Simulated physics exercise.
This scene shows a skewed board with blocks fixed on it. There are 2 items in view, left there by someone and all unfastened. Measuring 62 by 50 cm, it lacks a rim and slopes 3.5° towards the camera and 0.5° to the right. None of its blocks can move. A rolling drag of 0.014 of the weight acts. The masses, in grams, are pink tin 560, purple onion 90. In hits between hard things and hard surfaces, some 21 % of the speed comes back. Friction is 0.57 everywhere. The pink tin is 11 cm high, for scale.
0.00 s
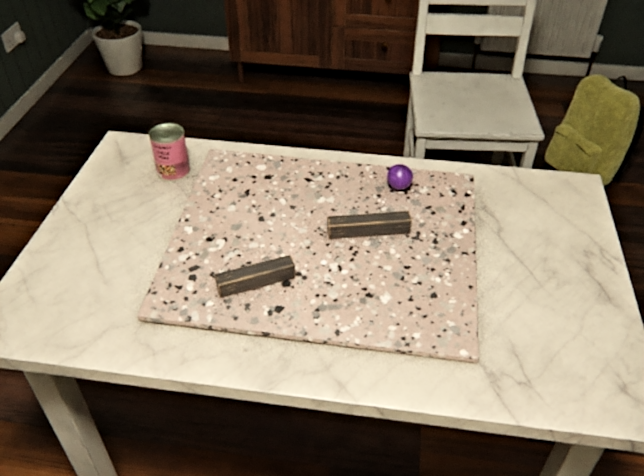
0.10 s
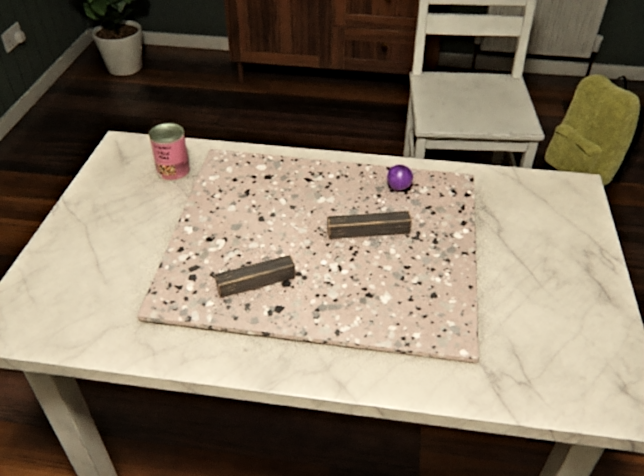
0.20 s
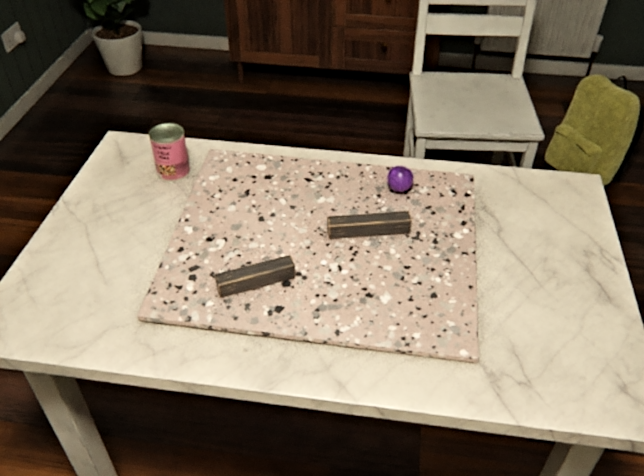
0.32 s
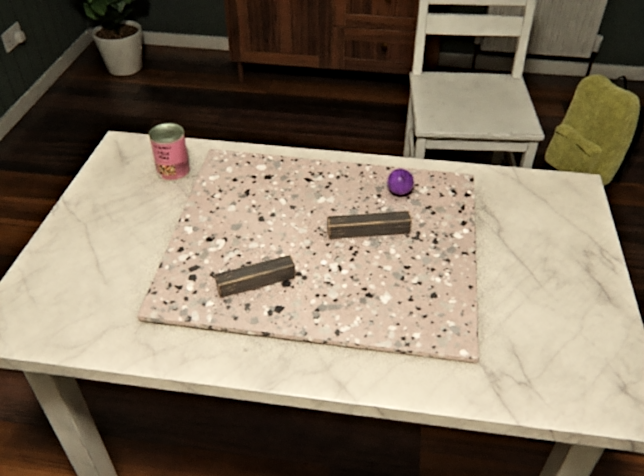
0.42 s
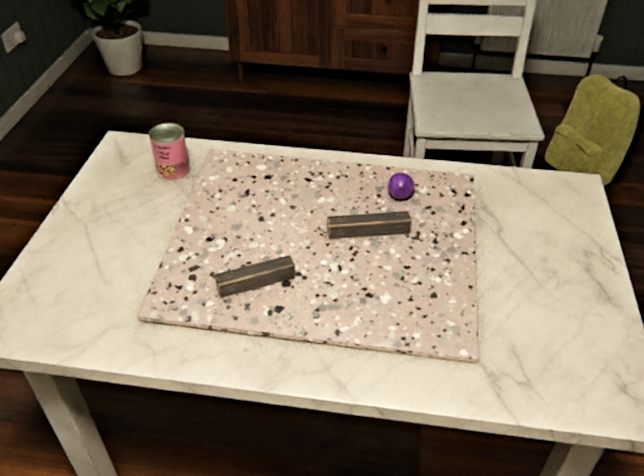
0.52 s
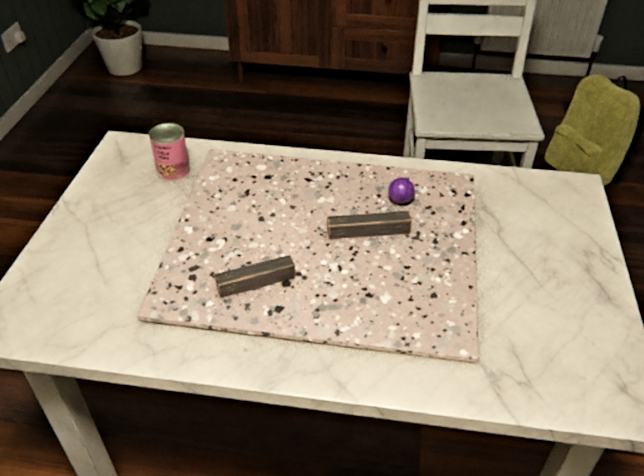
A round purple onion starts near the back edge of a pink speckled board on a marble-topped table, then creeps slowly towards the viewer. By the end it has moved only slightly, sitting just behind one of two dark bars, while the pink tin at the left stays still.
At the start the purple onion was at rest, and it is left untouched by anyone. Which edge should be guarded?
It ends up held by a block.
After 0.62 s, 37 cm of board to the near edge; purple onion near (402, 197).
After 0.72 s, 34 cm of board to the near edge; purple onion near (403, 204).
In the end (1.3 s), 34 cm of board to the near edge; pink tin under 8 cm from the start. At the end, from the last picture's camera, purple onion near (402, 205).
